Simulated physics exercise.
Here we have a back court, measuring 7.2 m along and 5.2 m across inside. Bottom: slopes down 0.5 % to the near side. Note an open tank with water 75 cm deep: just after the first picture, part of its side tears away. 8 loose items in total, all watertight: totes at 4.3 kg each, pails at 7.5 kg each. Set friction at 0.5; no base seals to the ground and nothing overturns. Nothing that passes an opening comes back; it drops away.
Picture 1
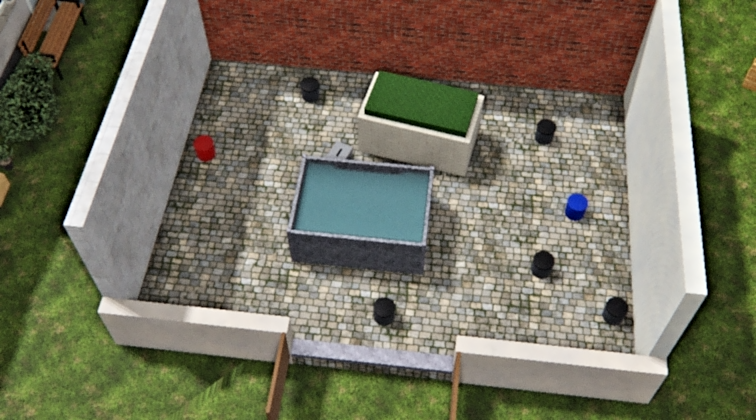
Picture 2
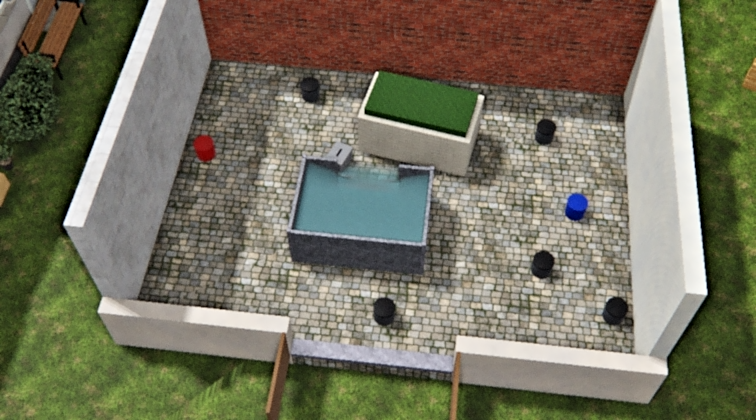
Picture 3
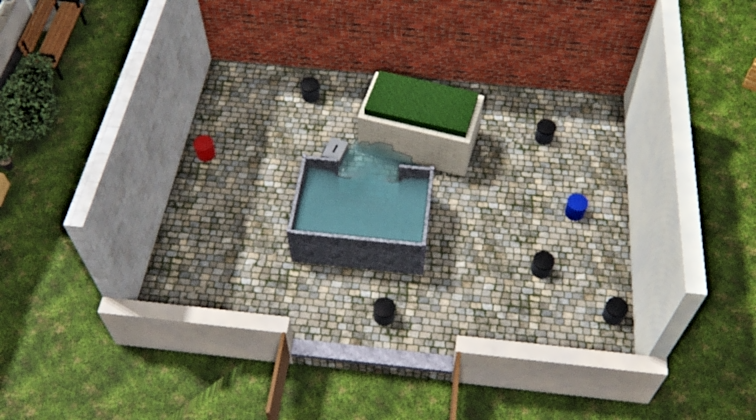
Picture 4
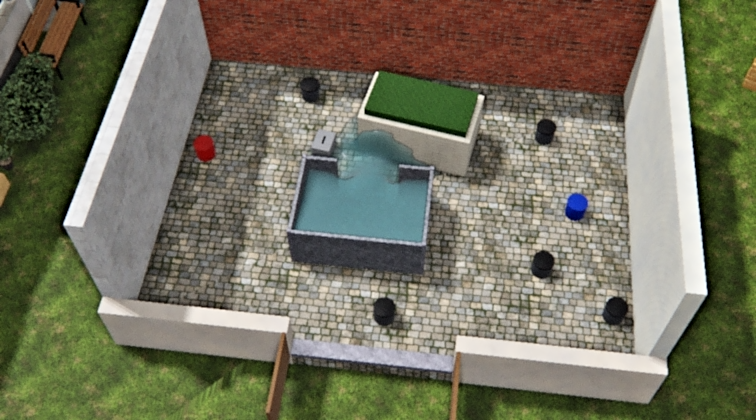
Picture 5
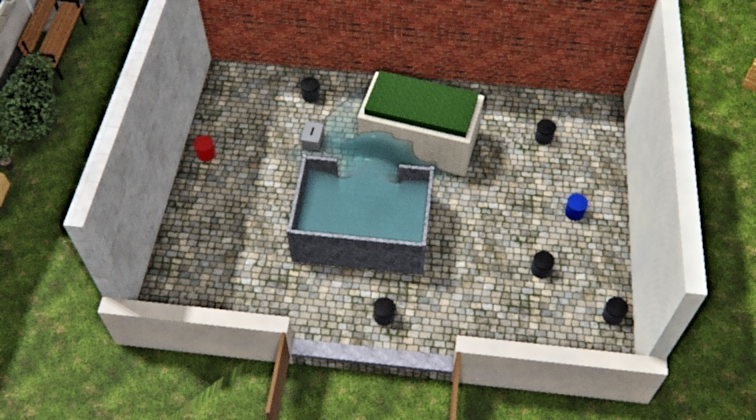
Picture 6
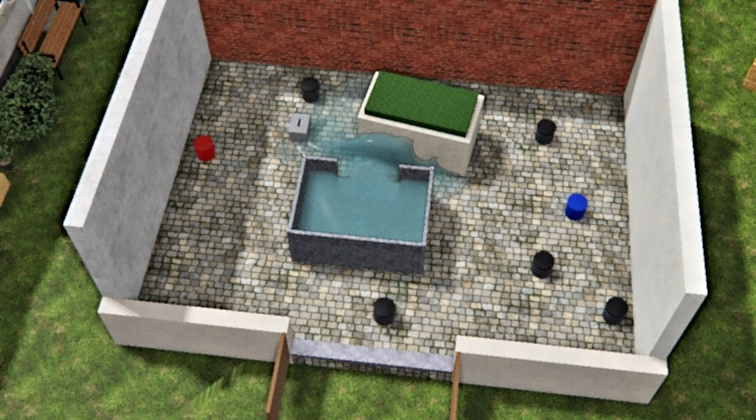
The clip shows a walled, cobbled court where water pours through a gap in the far side of a grey tank and spreads around a grass-topped planter, carrying a small grey box back and left while red and blue pails stay still.
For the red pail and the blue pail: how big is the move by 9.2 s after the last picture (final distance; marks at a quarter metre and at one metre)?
My prediction: The red pail should get washed clear away, the blue pail should travel a moderate distance.
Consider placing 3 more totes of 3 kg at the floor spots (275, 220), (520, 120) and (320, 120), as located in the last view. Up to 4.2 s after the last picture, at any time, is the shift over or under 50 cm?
In order: Below it, below it, above it.
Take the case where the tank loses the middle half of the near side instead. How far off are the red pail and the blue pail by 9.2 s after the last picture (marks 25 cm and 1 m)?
Here's how it goes: The red pail scarcely moves, and the blue pail scarcely moves.
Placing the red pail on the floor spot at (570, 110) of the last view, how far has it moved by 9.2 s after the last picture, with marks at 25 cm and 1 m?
From that spot, it remains nearly still.
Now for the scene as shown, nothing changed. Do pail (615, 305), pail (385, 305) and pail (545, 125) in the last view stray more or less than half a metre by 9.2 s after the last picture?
In sequence - crossed the line; stayed below the line; stayed below the line.
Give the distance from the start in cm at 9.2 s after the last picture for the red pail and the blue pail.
Offsets: Near 200 and 50 centimetres.
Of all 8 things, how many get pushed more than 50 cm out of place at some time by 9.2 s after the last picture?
I make it 6.
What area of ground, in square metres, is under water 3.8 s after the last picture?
Wet area: Approx. 30 m2.
Then, 1.2 s after the last picture the red pail is near (194, 144), 0.1 m from its start, aground; the blue pail is near (587, 203), 0.1 m from its start, aground; 0 of 8 are out; 1 afloat.
Then, 3.8 s after the last picture the red pail is near (199, 224), 1.6 m from its start, aground; the blue pail is near (611, 206), 0.5 m from its start, aground; 0 of 8 are out; 2 afloat.
Then, 6.2 s after the last picture the red pail is near (203, 253), 2.1 m from its start, aground; the blue pail is near (611, 206), 0.5 m from its start, aground; 0 of 8 are out; 1 afloat.
Then, 9.2 s after the last picture the red pail is near (203, 254), 2.1 m from its start, aground; the blue pail is near (611, 206), 0.5 m from its start, aground; 0 of 8 are out; 1 afloat.
